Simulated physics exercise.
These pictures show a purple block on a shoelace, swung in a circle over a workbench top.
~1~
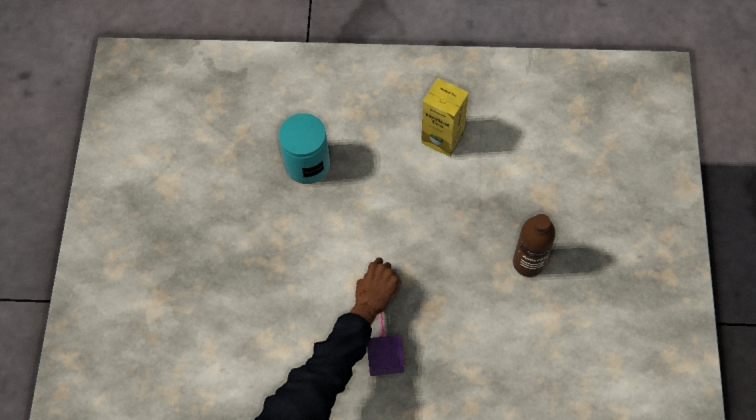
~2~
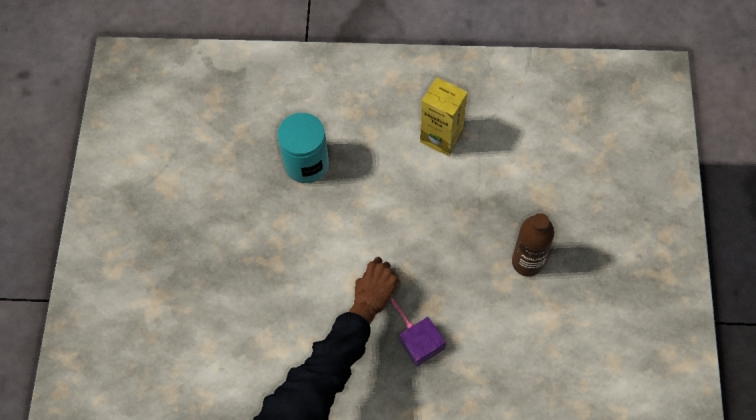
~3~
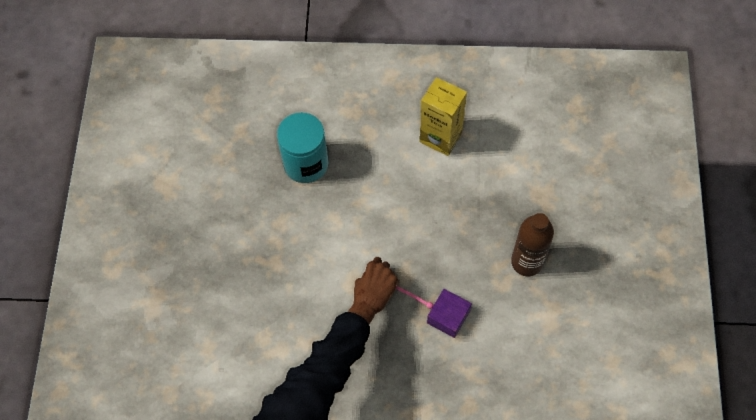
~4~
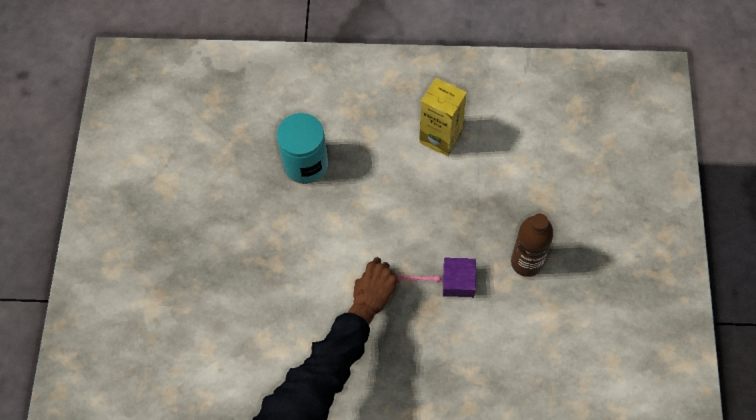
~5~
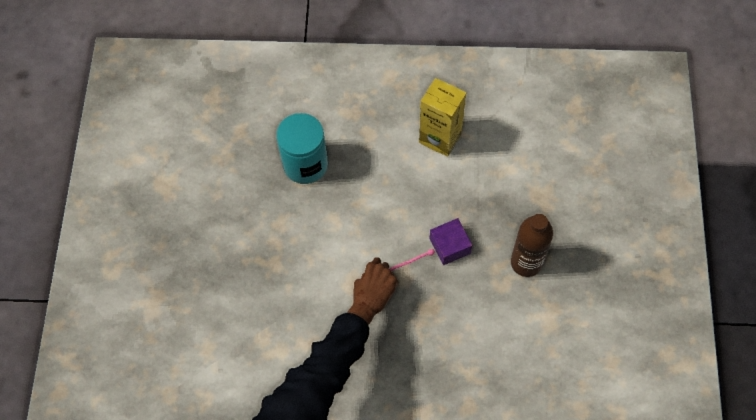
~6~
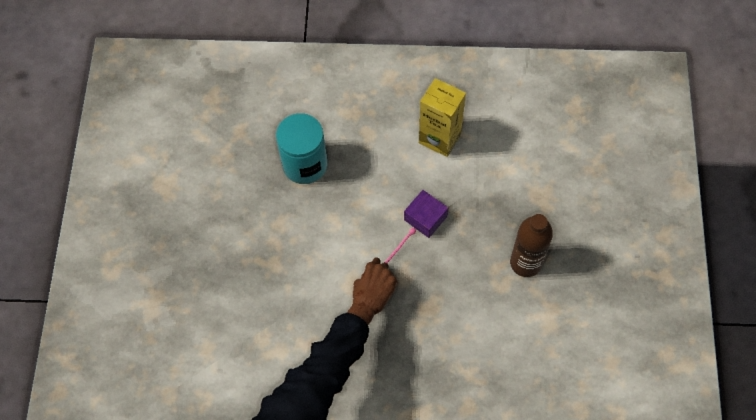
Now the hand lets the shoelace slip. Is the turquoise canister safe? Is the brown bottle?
As it turns out, the turquoise canister takes the knock and the brown bottle stays untouched.
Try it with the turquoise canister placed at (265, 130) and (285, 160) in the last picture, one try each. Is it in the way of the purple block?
First try: It gets hit; second try: It is struck.
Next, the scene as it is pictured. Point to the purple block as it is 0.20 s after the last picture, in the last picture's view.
At about (340, 163).
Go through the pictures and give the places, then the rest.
In the first picture, purple block (385, 352); turquoise canister (302, 133); brown bottle (542, 221); yellow carton (446, 97).
In the second picture, purple block (423, 338).
In the third picture, purple block (450, 310).
In the fourth picture, purple block (460, 274).
In the fifth picture, purple block (451, 238).
In the sixth picture, purple block (426, 209); turquoise canister (299, 133); brown bottle (539, 222); yellow carton (443, 97); going round anticlockwise.
Then, 0.08 s later than the last view, block near (361, 181).
Then, 0.20 s later than the last view, block near (340, 163); turquoise canister pushed aside.
Finally, block near (340, 162); turquoise canister pushed aside. The turquoise canister is struck and the brown bottle remains clear.
